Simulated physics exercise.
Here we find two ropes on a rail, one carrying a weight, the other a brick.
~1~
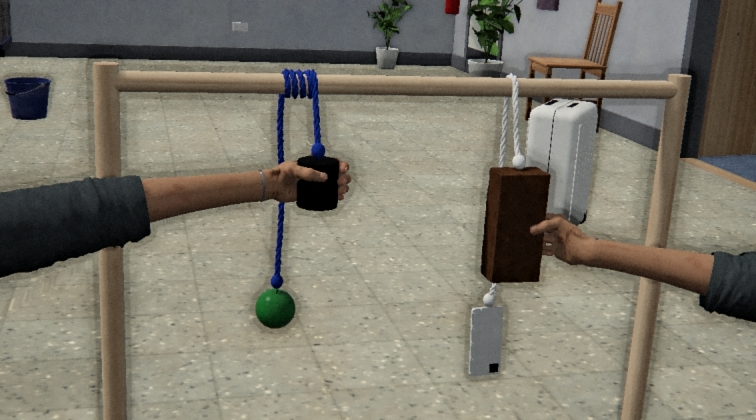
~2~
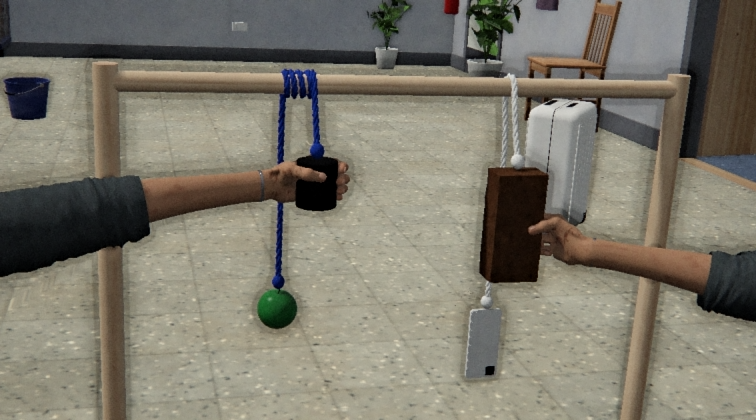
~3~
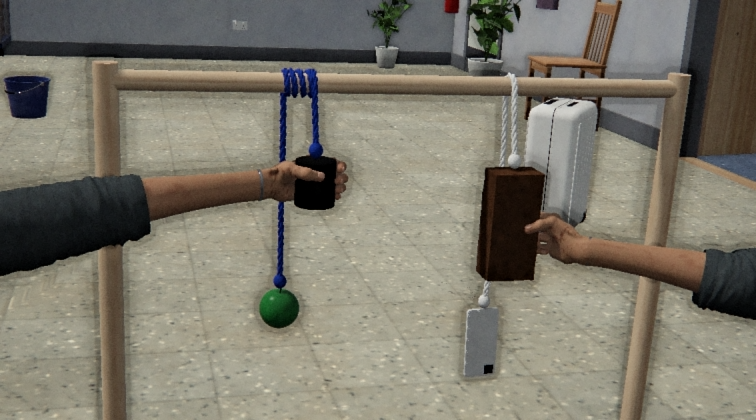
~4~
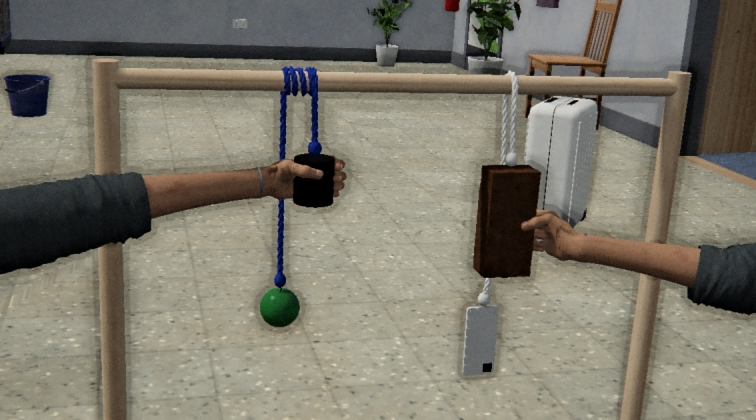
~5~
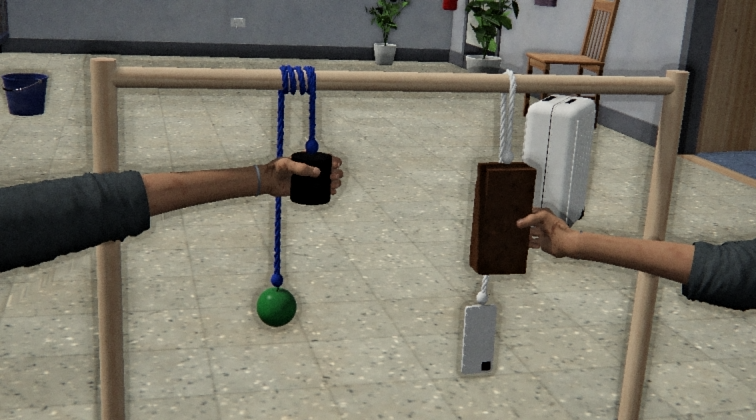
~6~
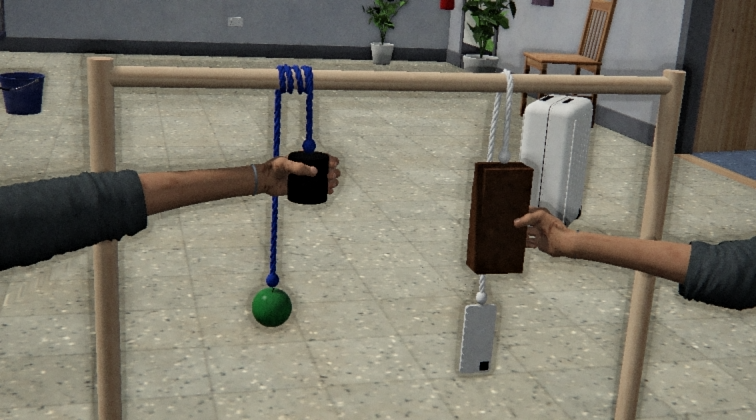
Two arms in dark sleeves reach in from either side toward a wooden rail in a speckled-floor room, seen from the front and slightly above. The left hand grips a black cylinder on a blue rope coiled round the rail, a green ball hanging opposite, while the right touches a brown block on a white rope above a pale slab. The ball sways faintly, the block shifts slightly left, and the camera drifts minimally.
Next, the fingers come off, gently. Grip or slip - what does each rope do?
As I see it, most likely the weight will stay aloft once released, most likely the brick will go down once released.
Then, 0.28 s past the final frame, weight still up near (307, 131); brick dropping near (492, 282).
Then, 0.62 s past the final frame, weight still up near (301, 163); brick on the floor.
Then, 0.96 s past the final frame, weight still up near (311, 156); brick on the floor.
When it is over, weight still up near (304, 165); brick on the floor. The weight stays hanging and the brick drops.
